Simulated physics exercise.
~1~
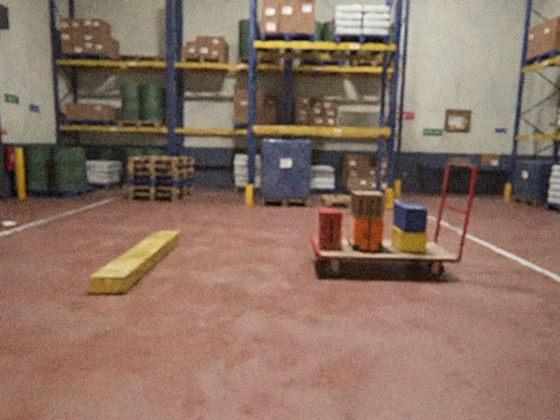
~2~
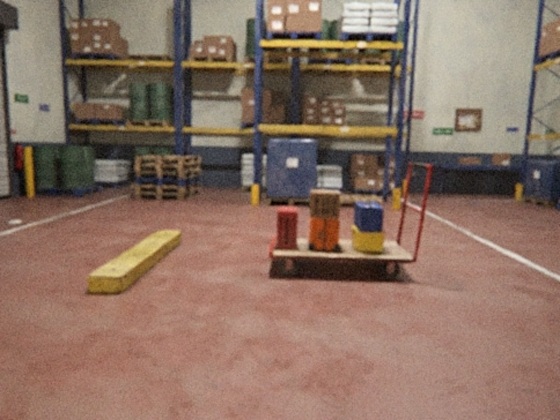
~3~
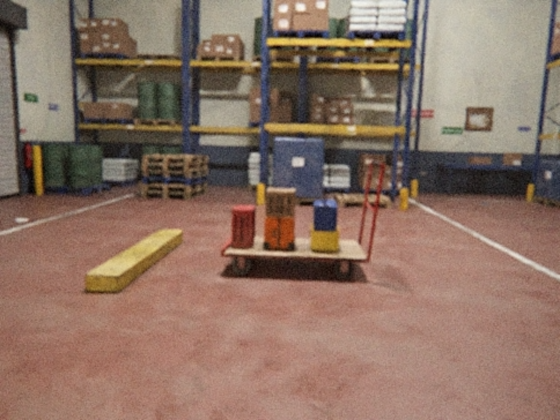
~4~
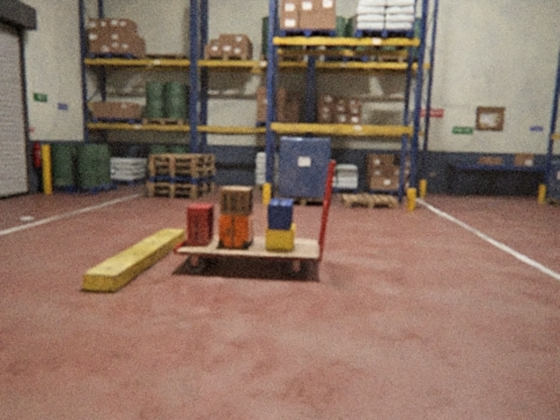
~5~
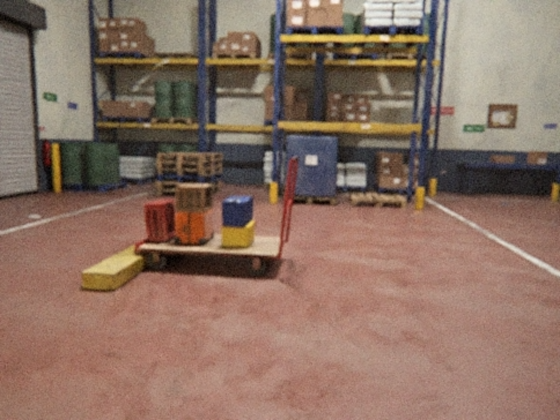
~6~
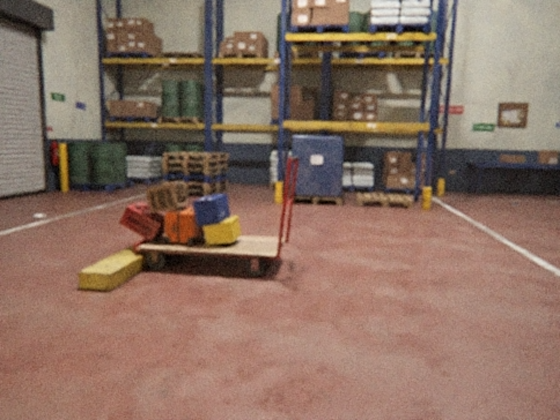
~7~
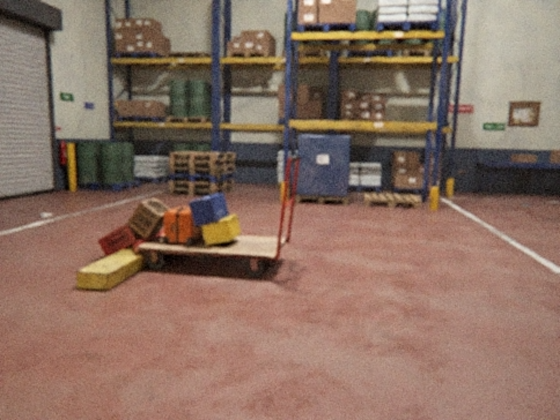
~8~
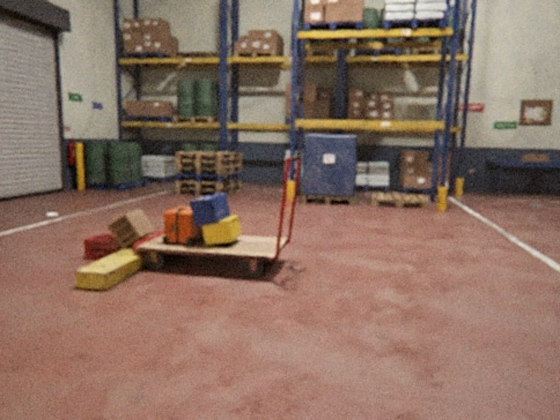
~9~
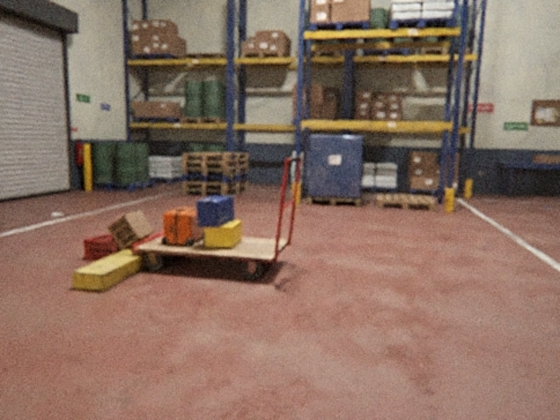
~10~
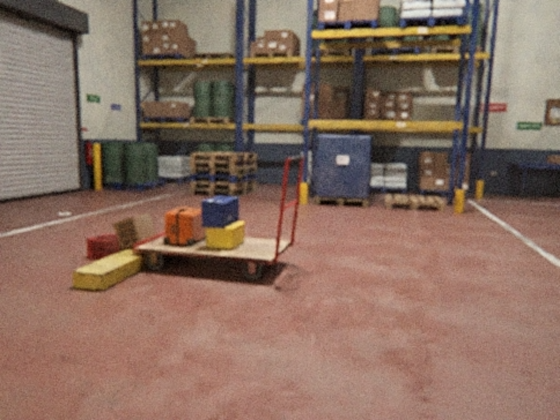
A flat cart with a red handle at its right end rolls left across the reddish floor of a warehouse, seen from low down and side-on as the view drifts slightly. It carries an upright red crate at left, a brown crate stacked on an orange suitcase, and a blue parcel on a yellow tote, with tall racks behind. The cart meets a yellow kerb and stops, staying flat. The red crate tips over the left edge, and the brown crate tumbles after it, while the blue and yellow pieces tilt and settle back. Both crates end on the floor by the kerb, the rest still aboard.
